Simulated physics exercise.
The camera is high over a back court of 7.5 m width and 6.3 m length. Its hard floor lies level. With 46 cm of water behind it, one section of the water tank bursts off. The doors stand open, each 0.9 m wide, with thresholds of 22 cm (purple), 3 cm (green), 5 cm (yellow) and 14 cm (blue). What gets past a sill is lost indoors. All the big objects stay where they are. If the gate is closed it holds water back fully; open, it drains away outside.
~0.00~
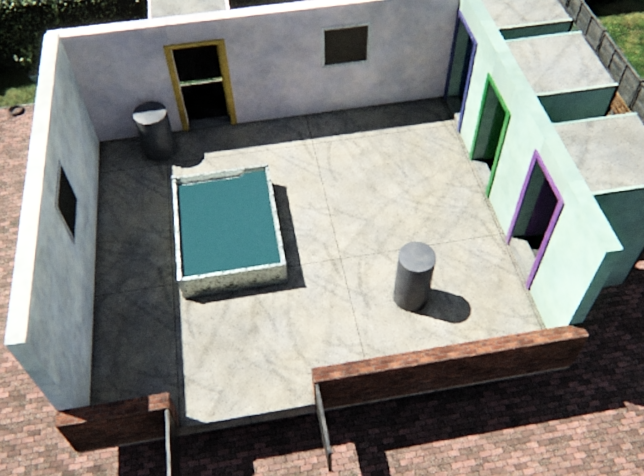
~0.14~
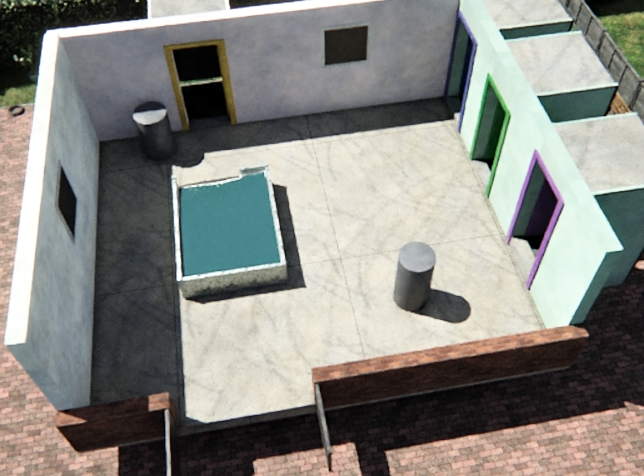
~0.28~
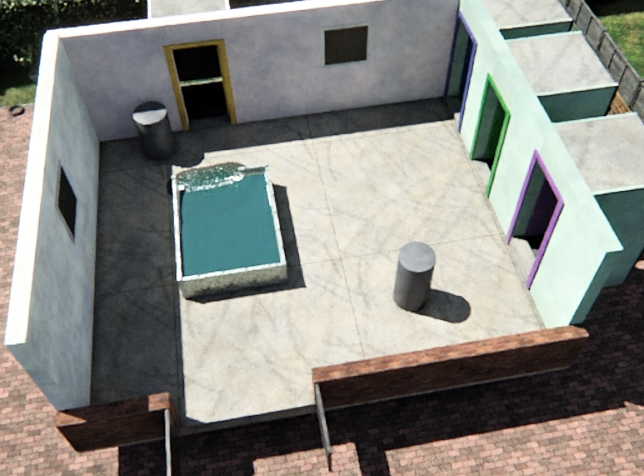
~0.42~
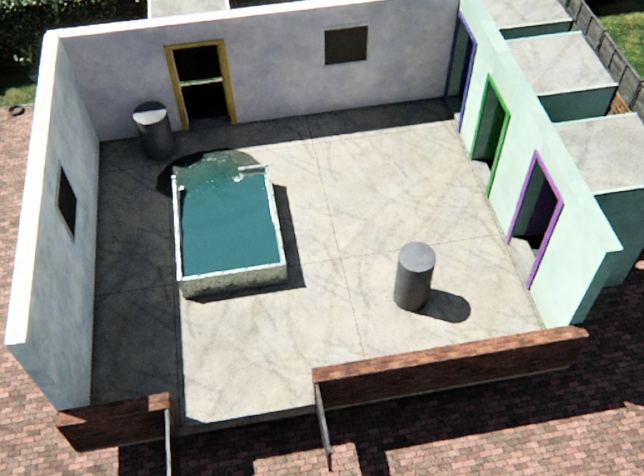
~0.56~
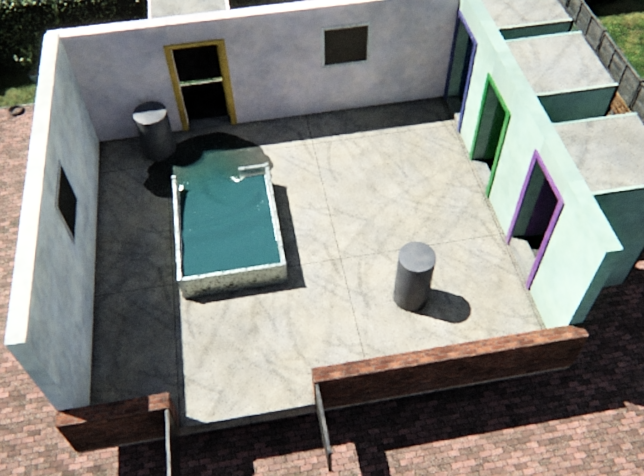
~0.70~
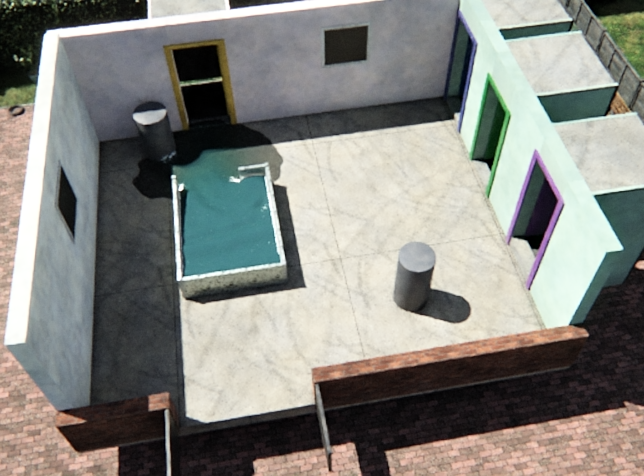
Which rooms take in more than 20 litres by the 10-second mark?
Within that time: At the purple door it stays under the limit; at the green door it keeps below the limit; at the yellow door it goes over the limit; at the blue door it does not reach the limit.
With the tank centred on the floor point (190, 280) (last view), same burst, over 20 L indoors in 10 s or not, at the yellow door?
Against that limit: Yellow over.
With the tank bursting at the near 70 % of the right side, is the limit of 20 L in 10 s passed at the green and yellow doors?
Against that limit: Green above, yellow below.
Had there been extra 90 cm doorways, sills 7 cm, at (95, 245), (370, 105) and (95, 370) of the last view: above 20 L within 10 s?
In turn: Below, below, under.
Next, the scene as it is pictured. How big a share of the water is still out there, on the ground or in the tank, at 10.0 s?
Some 70 per cent remains.
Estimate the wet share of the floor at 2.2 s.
About 15 per cent.
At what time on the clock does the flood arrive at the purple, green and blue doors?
Arrival: Purple 7.5 s, green 5.0 s, blue 4.0 s.
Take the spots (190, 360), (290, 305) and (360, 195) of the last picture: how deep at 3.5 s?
About 0, 0 and 0 cm.
After 1.4 s water covers 10 % of the floor and is deepest (29 cm) near (187, 131); purple door not reached, green door not reached, yellow door 16 cm at the sill, 62 L in, blue door not reached.
After 2.2 s water covers 15 % of the floor and is deepest (26 cm) near (187, 131); purple door not reached, green door not reached, yellow door 25 cm at the sill, 171 L in, blue door not reached.
After 3.5 s water covers 25 % of the floor and is deepest (20 cm) near (100, 143); purple door not reached, green door not reached, yellow door 19 cm at the sill, 327 L in, blue door not reached.
After 6.0 s water covers 50 % of the floor and is deepest (12 cm) near (195, 130); purple door not reached, green door 4 cm at the sill, 0 L in, yellow door 12 cm at the sill, 433 L in, blue door 6 cm at the sill, 0 L in.
After 10.0 s water covers 65 % of the floor and is deepest (7 cm) near (100, 143); purple door 2 cm at the sill, 0 L in, green door 4 cm at the sill, 2 L in, yellow door 6 cm at the sill, 484 L in, blue door 5 cm at the sill, 0 L in.
